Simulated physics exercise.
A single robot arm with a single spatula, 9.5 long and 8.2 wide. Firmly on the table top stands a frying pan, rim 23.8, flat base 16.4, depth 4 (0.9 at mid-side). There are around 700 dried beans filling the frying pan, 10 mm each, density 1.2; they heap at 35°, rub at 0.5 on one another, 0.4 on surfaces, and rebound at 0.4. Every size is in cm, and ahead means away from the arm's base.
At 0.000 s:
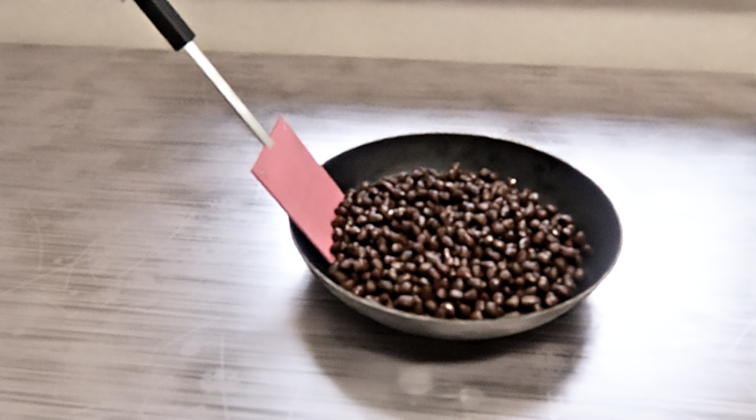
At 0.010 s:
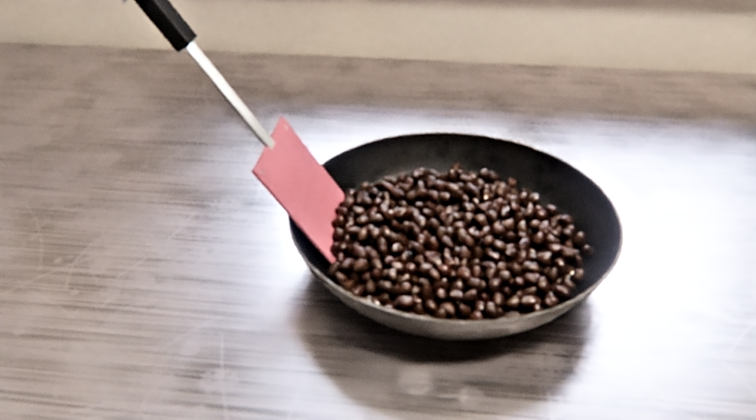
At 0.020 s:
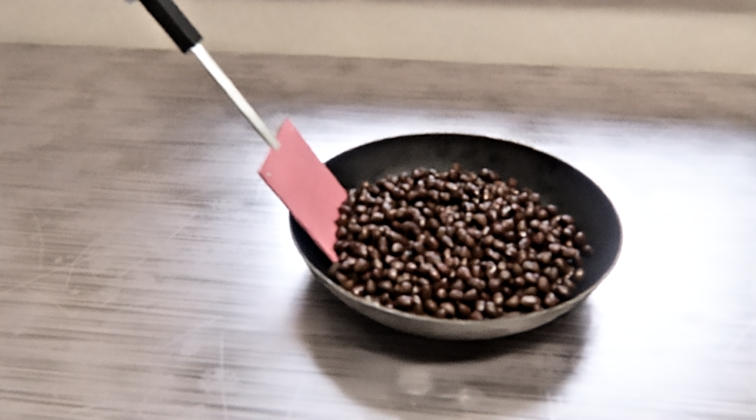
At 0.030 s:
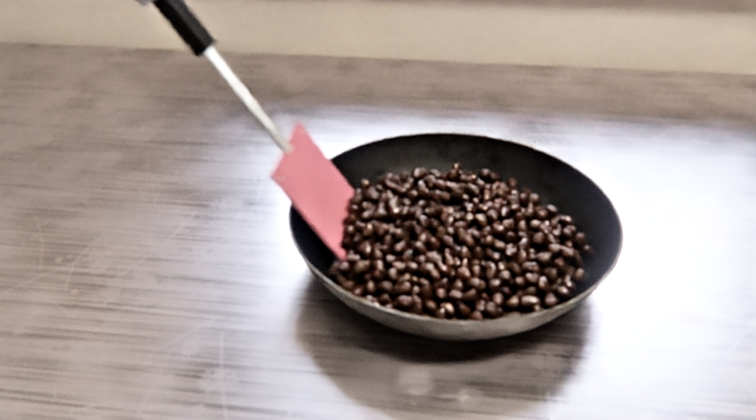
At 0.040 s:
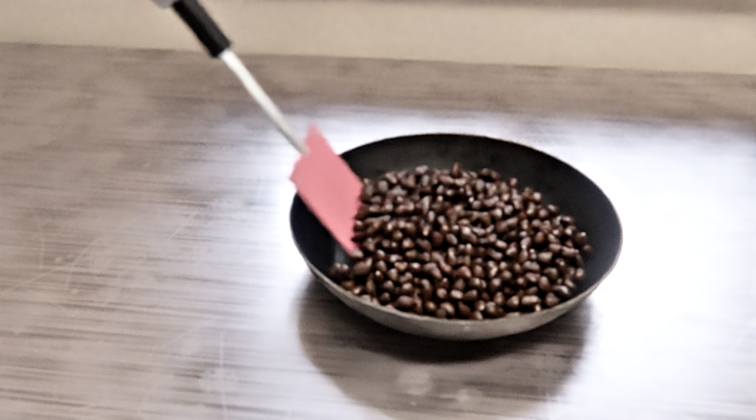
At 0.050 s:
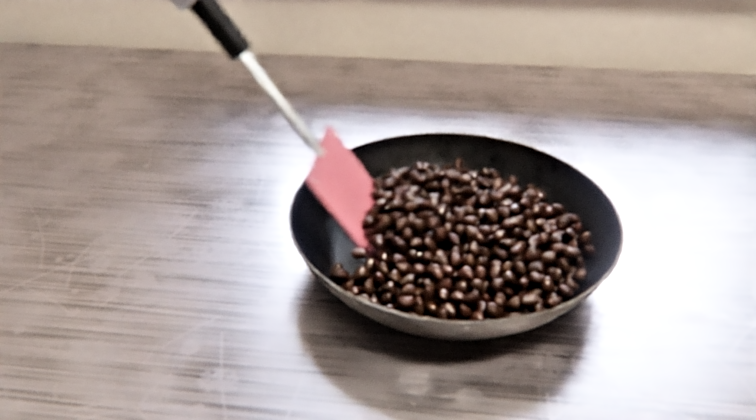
A robot arm's pink spatula pushes dark beans slightly rightward from the frying pan's left side.
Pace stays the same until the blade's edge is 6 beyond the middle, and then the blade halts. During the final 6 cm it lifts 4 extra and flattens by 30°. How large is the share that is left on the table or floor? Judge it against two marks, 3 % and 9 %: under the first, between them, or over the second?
Over the second, so above 9 %.
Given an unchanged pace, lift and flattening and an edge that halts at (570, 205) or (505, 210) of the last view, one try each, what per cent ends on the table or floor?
I'd say some 30 per cent, then some 15 per cent.
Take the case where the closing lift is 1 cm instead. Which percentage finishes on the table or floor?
It comes to around 10 percent.
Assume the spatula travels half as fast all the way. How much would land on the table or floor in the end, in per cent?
About 5 %.
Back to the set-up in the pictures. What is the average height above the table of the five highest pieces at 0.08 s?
About 6 cm.
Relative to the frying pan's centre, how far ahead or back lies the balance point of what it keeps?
Roughly 4.0 cm ahead of the centre.
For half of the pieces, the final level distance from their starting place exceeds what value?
Roughly 4 cm.
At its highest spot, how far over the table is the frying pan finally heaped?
It reaches about 5.0 cm.
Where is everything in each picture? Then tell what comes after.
The first frame shows the spatula top edge at (267, 142), sloping 56°; upper third of the load around (448, 228), from x 335 to 585, top at y 170; 700 in the frying pan.
The second frame shows the spatula top edge at (268, 142), sloping 56°; upper third of the load around (448, 229), from x 335 to 585, top at y 170.
The third frame shows the spatula top edge at (273, 144), sloping 56°; upper third of the load around (448, 229), from x 335 to 585, top at y 170.
The fourth frame shows the spatula top edge at (285, 147), sloping 56°; upper third of the load around (442, 227), from x 335 to 585, top at y 170.
The fifth frame shows the spatula top edge at (301, 149), sloping 56°; upper third of the load around (440, 225), from x 335 to 585, top at y 165.
The sixth frame shows the spatula top edge at (318, 150), sloping 56°; upper third of the load around (447, 220), from x 335 to 590, top at y 165; 700 in the frying pan.
After 0.08 s, sloping 56°, highest piece 6 above the table; 700 in the frying pan.
After 0.10 s, sloping 46°, highest piece 7 above the table; 700 in the frying pan.
After 0.32 s, sloping 26°, highest piece 6 above the table; 555 in the frying pan, 139 on the table or floor, 6 on the blade or in flight.
After 1.37 s, sloping 26°, highest piece 5 above the table; 555 in the frying pan, 145 on the table or floor.
In the end, 555 in the frying pan, 145 on the table or floor. That is 21 % on the table or floor.
